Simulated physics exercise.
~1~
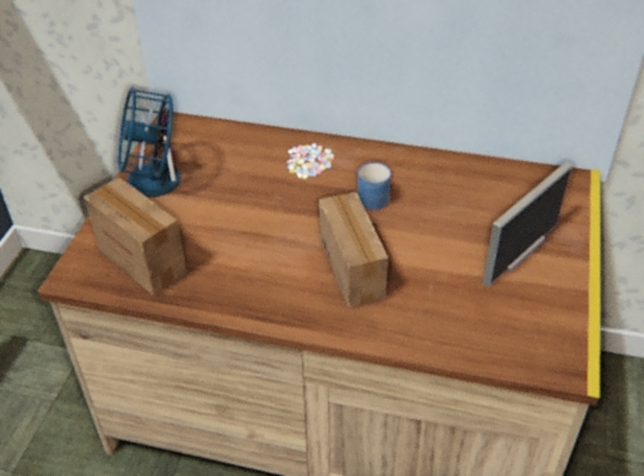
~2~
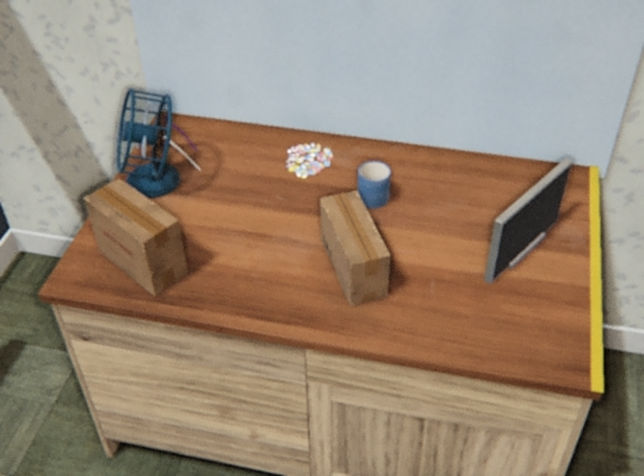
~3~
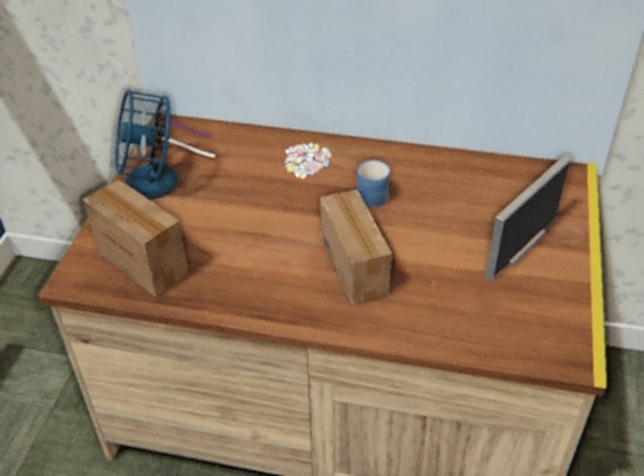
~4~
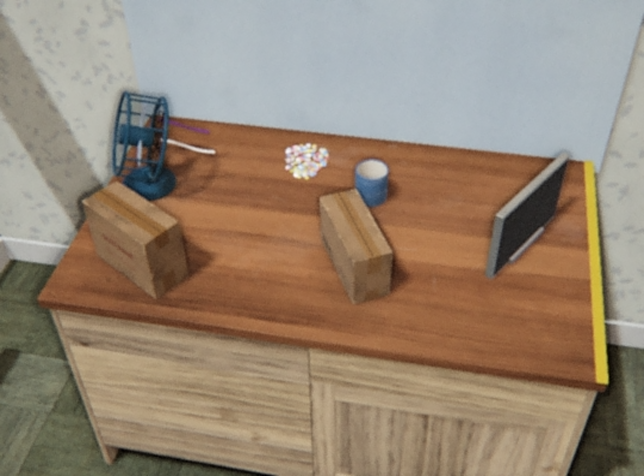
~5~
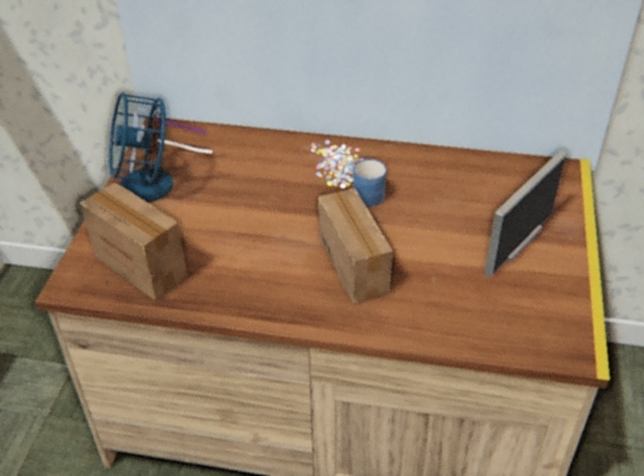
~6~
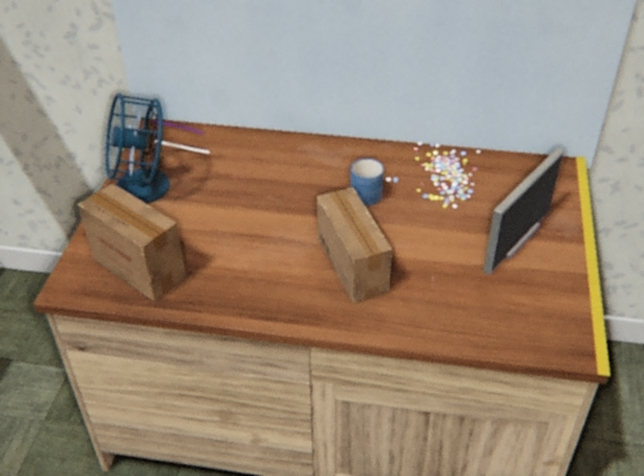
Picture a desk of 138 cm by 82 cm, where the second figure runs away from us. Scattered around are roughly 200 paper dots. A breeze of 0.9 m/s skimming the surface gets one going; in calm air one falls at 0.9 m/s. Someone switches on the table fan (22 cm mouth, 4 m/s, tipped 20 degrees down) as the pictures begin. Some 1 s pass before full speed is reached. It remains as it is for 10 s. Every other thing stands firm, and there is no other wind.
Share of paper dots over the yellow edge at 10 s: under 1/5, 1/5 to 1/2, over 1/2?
I'm guessing the proportion over that edge is a majority.
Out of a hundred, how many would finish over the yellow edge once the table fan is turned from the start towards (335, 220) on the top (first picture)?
Result: Approx. 100 percent.
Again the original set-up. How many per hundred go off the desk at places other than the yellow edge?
About 0 %.
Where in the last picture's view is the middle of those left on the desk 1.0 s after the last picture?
Near (529, 214).
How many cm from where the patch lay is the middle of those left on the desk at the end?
The middle is roughly 70 cm from where it started.
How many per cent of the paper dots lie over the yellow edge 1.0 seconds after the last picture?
Roughly 70 per cent.
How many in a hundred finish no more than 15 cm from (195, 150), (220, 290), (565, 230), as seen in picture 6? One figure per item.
0 %, 0 %, 15 %.
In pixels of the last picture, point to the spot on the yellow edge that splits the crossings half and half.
Median crossing, approx. (590, 201).
Then, 1.0 s after the last picture, 68 % are over the yellow edge; the middle of those still in play is near (529, 214); 72 % have settled or left.
Then, 2.2 s after the last picture, 71 % are over the yellow edge; the middle of those still in play is near (524, 224); 78 % have settled or left.
Then, 4.6 s after the last picture, 76 % are over the yellow edge; the middle of those still in play is near (533, 217); 82 % have settled or left.
Then, 9.1 s after the last picture, at the end, 84 % are over the yellow edge; the middle of those still in play is near (525, 229).
